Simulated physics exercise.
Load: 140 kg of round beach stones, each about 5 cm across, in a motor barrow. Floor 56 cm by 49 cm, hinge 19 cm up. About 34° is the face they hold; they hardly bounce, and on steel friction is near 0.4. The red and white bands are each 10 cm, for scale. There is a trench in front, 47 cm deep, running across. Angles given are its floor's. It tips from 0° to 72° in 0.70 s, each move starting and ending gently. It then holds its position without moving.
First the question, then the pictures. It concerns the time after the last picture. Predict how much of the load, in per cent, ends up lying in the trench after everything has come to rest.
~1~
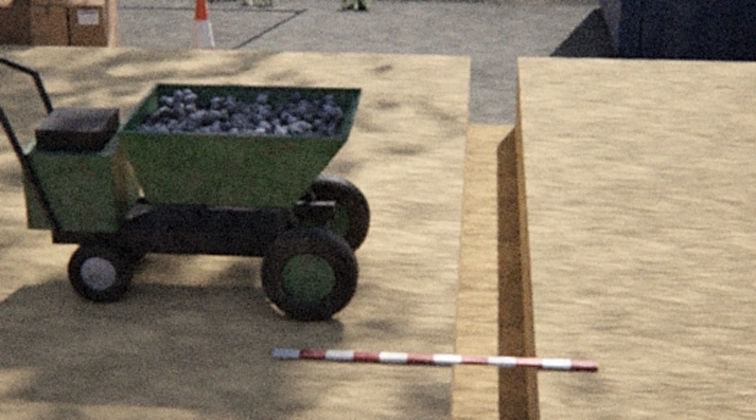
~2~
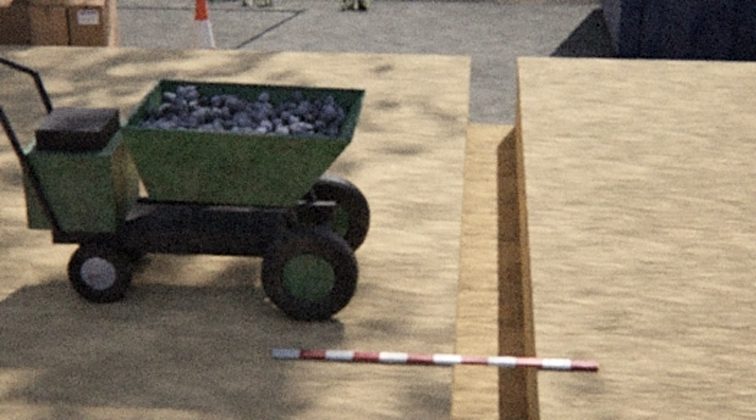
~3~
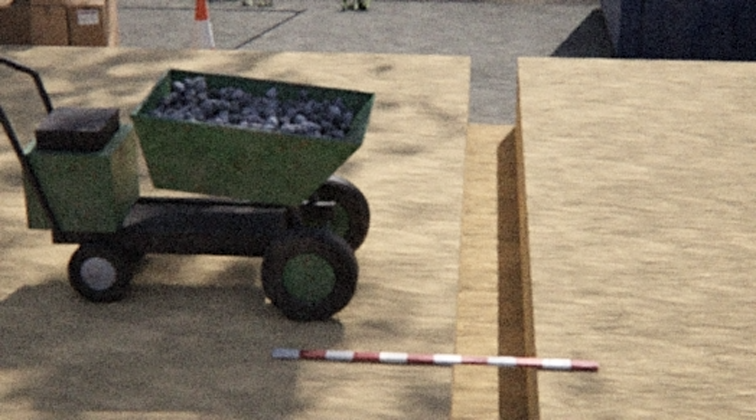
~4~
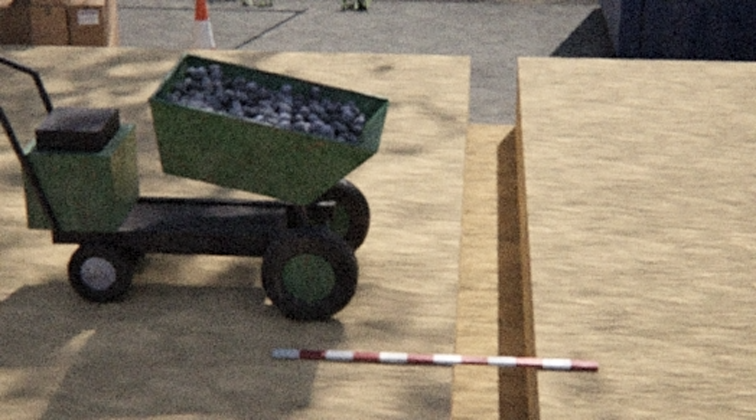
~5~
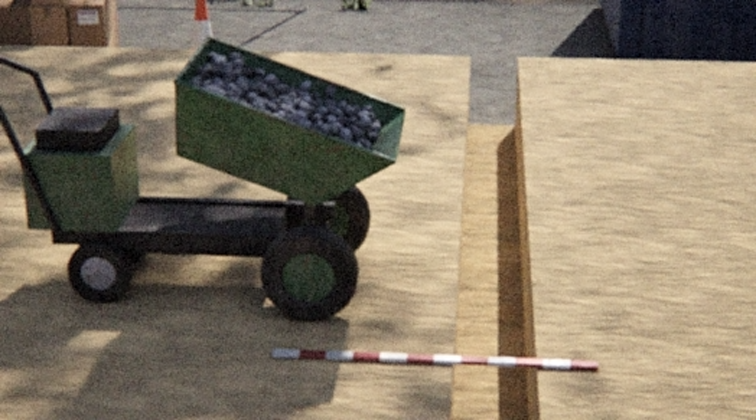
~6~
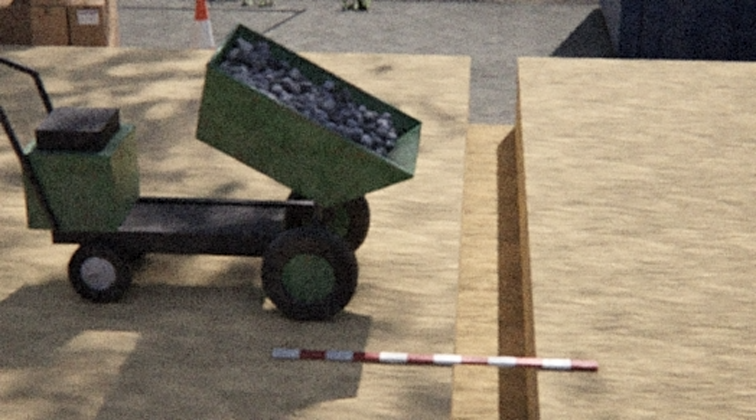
Roughly 56 per cent of it.
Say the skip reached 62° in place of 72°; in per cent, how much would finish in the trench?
Roughly 55 per cent would end in the trench.
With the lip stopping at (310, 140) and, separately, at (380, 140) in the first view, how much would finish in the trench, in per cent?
Roughly 85 per cent, then 30 per cent.
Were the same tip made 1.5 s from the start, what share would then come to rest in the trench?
It would be near 75 percent.
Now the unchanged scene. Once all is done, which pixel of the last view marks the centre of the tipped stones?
Roughly at (523, 362).
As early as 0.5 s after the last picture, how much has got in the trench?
Some 30 per cent.
Then, 0.2 s after the last picture the floor is at 60°, 100 % in the skip; the foremost stones are at (453, 204).
Then, 0.5 s after the last picture the floor is at 72°, 60 % in the skip, 32 % in the trench, 9 % past the trench; the foremost stones are at (565, 289).
Then, 0.8 s after the last picture the floor is at 72°, 12 % in the skip, 45 % in the trench, 43 % past the trench; the foremost stones are past the picture's edge.
Then, 2.8 s after the last picture the floor is at 72°, 0 % in the skip, 56 % in the trench, 44 % past the trench; the foremost stones are past the picture's edge.
